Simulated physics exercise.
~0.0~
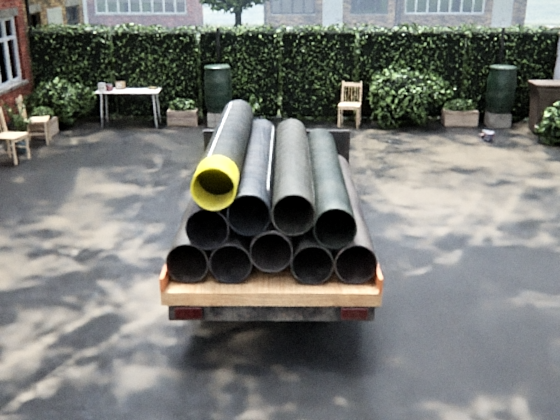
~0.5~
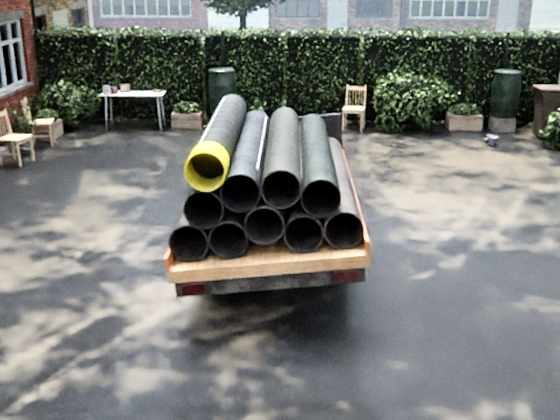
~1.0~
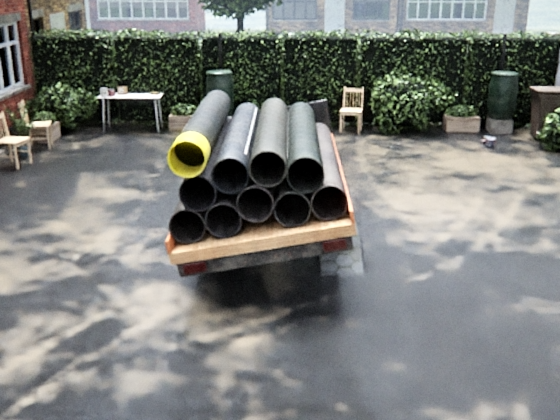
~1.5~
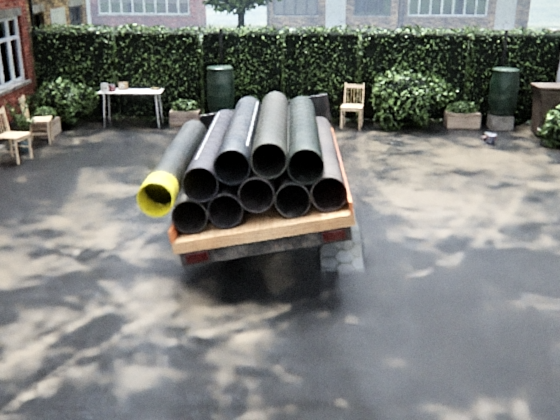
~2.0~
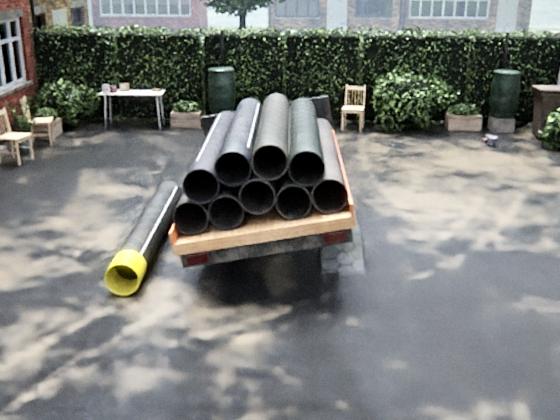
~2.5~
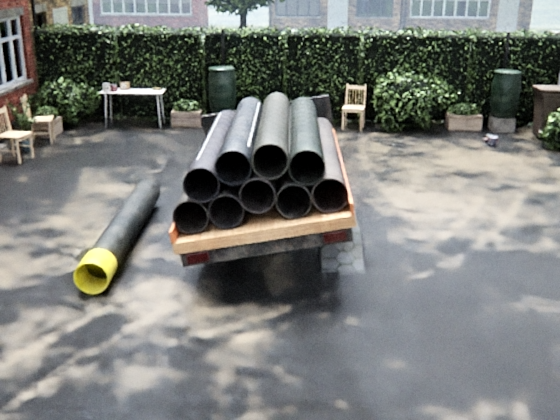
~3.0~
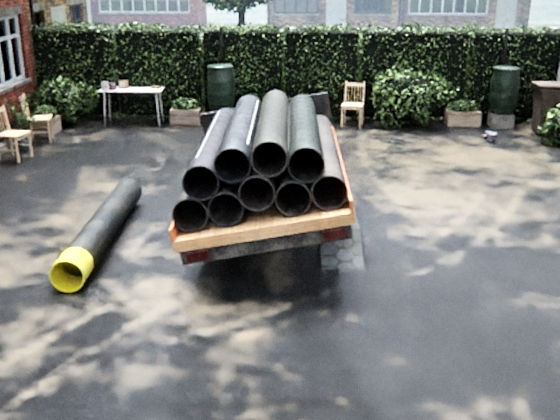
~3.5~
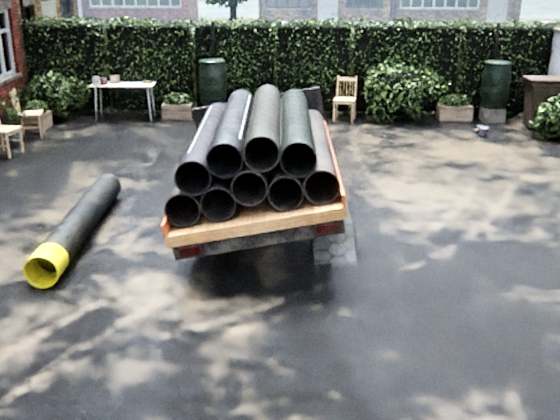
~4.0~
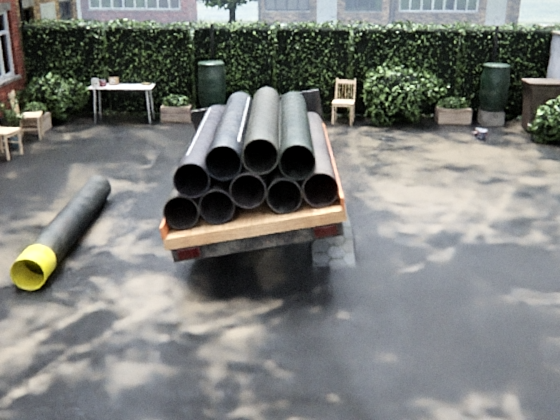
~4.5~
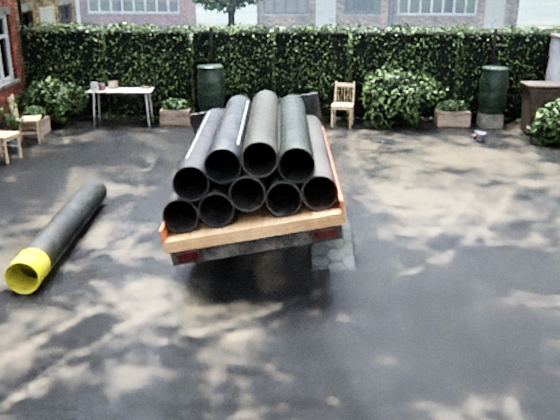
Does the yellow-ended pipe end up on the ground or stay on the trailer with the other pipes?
The yellow-ended pipe ends up on the ground, to the left of the trailer.
